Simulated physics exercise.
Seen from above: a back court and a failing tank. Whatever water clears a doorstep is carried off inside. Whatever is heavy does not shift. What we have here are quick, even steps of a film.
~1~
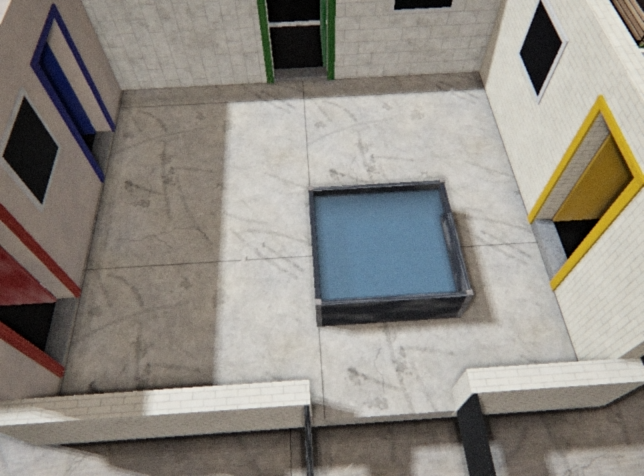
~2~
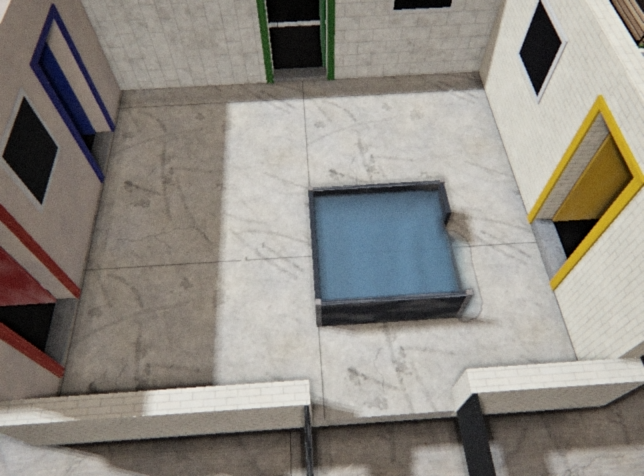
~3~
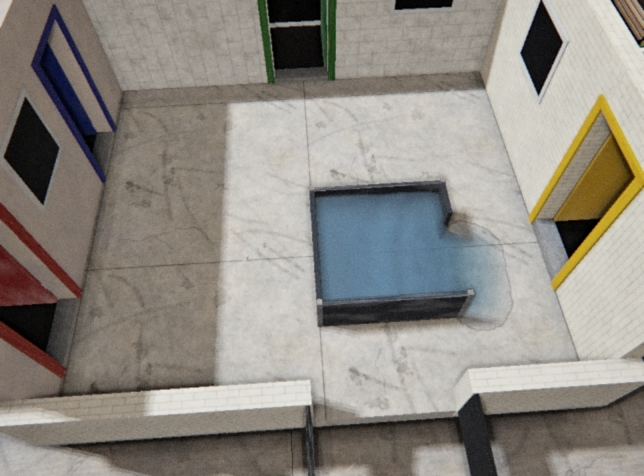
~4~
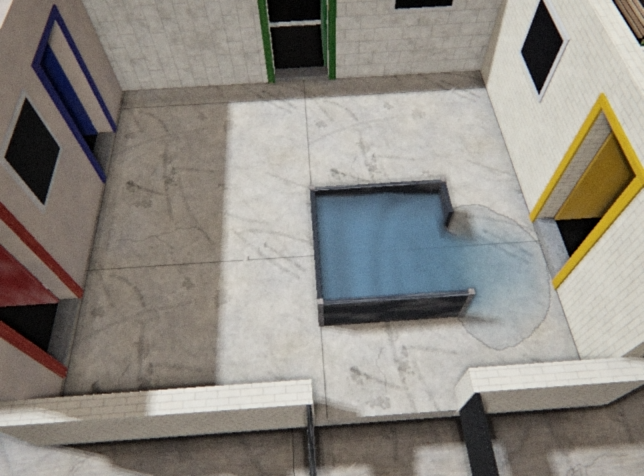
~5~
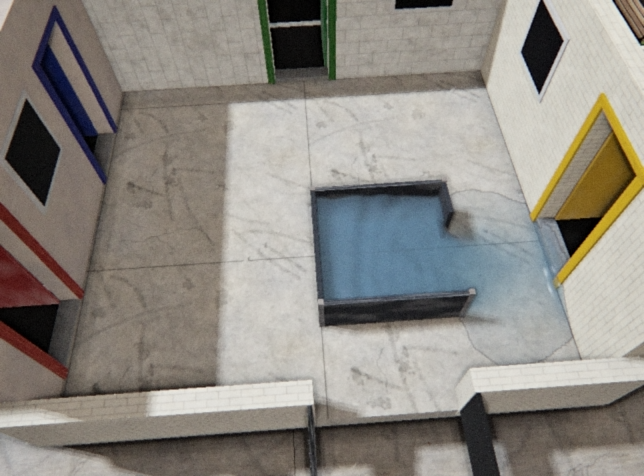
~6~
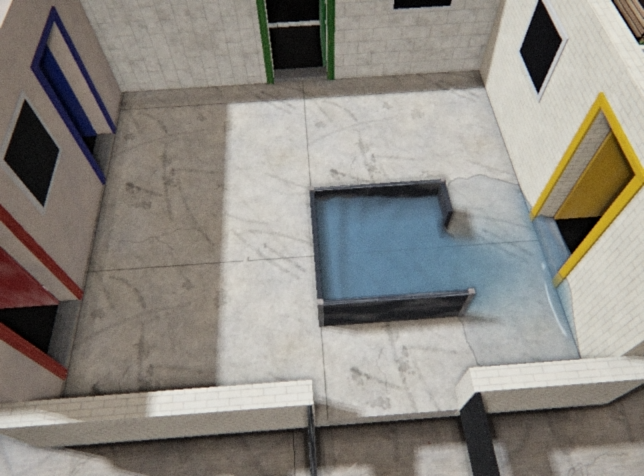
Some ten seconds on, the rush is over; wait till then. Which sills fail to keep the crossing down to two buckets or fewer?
The red door fails to; the blue door keeps it down; the green door keeps it down; the yellow door fails to.
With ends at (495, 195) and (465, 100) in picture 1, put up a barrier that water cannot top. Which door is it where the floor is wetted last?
Last comes the blue-painted one.
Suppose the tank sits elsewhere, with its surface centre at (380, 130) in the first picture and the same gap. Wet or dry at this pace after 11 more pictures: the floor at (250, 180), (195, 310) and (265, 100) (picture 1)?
The first spot ends up left untouched, the second left untouched and the third left untouched.
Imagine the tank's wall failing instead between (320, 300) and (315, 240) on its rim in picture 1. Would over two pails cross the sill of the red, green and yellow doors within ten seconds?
Result - red: Past the mark; green: Short of the mark; yellow: Short of the mark.
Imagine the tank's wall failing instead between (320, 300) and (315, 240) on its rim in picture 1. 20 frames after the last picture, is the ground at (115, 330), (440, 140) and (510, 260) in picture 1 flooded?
Following the listed order, the three come out reached by the spill, not reached and not reached.
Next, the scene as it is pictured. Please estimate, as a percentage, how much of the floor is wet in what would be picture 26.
I make it 40 per cent.
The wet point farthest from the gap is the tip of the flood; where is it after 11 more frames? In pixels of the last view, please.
Close to (475, 73).
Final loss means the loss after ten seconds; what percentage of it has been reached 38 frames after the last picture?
Share gone by then: About 80 %.
A moment on, water covers 10 % of the floor; the red door not reached, the blue door not reached, the green door not reached, the yellow door far over two buckets in.
Next, water covers 25 % of the floor; the red door not reached, the blue door not reached, the green door not reached, the yellow door far over two buckets in.
Then, water covers 40 % of the floor; the red door not reached, the blue door not reached, the green door not reached, the yellow door far over two buckets in.
Later, water covers 60 % of the floor; the red door under two buckets in, the blue door not reached, the green door wet at the sill, nothing in, the yellow door far over two buckets in.
In the end, water covers 90 % of the floor; the red door over two buckets in, the blue door under two buckets in, the green door wet at the sill, nothing in, the yellow door far over two buckets in.
